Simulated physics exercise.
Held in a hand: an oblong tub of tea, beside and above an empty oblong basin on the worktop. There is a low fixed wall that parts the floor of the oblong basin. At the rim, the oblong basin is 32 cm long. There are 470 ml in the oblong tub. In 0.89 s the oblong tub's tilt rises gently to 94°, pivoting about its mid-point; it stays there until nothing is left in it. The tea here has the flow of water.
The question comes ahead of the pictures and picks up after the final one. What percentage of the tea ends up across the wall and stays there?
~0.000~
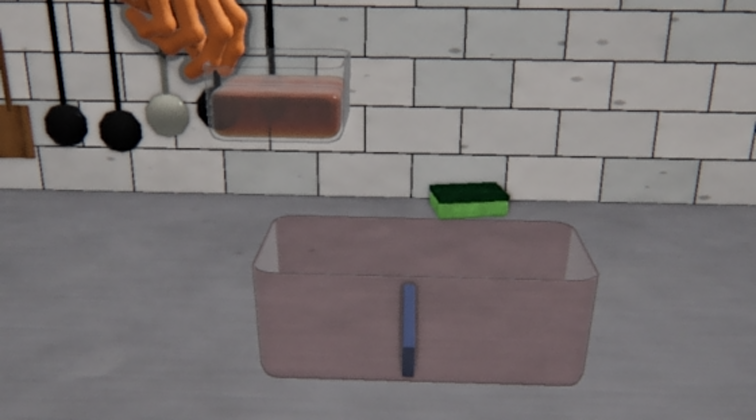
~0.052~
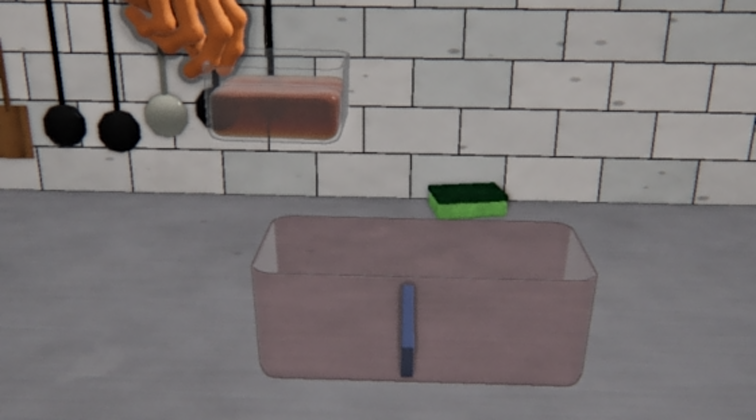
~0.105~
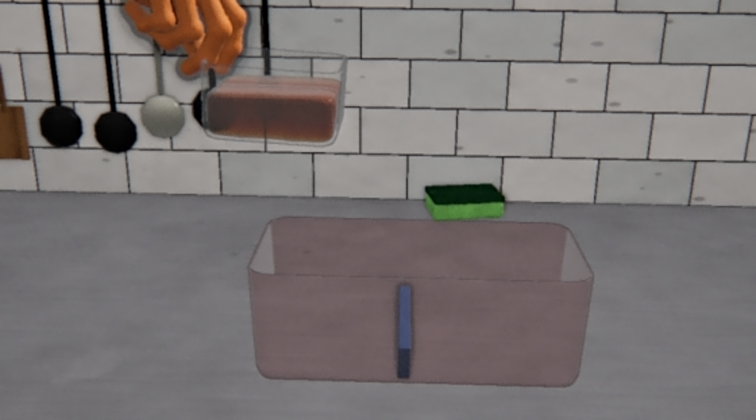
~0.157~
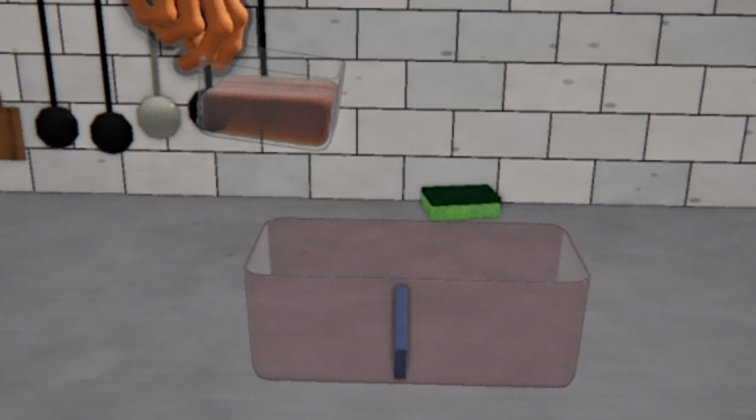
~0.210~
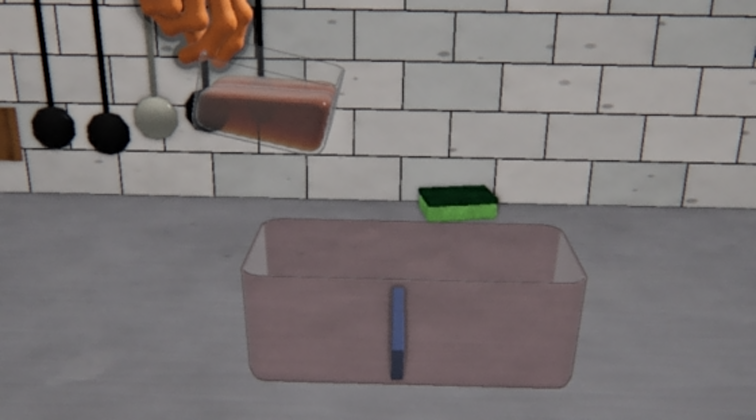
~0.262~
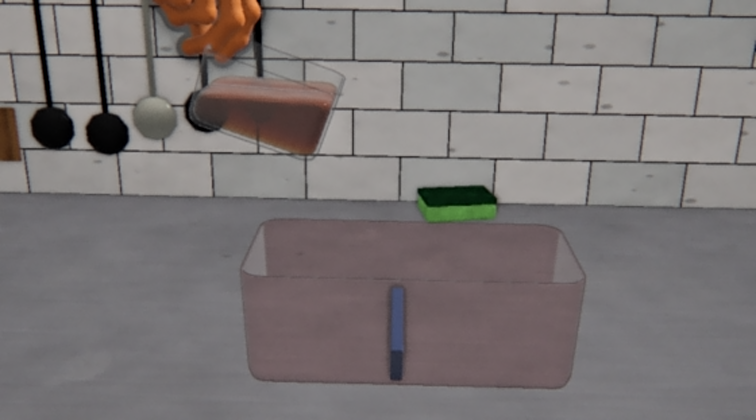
About 50 per cent.
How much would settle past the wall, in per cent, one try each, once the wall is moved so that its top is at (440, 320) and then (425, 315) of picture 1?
It comes to 5 per cent, and then 20 per cent.
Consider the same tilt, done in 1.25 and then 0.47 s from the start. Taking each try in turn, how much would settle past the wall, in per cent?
55 in a hundred, followed by 35 in a hundred.
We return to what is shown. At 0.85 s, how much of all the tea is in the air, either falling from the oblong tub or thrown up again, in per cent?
Near 12 per cent, I'd say.
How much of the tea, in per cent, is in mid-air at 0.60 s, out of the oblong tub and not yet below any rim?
Estimate: About 38 % of all of it.
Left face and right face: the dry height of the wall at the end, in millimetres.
On the left it's about 22 mm; on the right, about 24 mm.
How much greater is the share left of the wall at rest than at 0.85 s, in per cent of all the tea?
Some 26 per cent.
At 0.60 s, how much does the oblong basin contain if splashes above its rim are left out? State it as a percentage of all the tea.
Around 8 percent.
By 0.60 s the tilt is 71° and 53 per cent is still to pour, 8 is left of the wall and 0 right of it.
By 0.85 s the tilt is 94° and 16 per cent is still to pour, 23 is left of the wall and 49 right of it.
By 1.11 s the tilt is 94° and 4 per cent is still to pour, 42 is left of the wall and 49 right of it.
By 1.39 s the tilt is 94° and 2 per cent is still to pour, 47 is left of the wall and 50 right of it.
At rest 49 per cent lies left of the wall, 50 right of it and 1 outside.
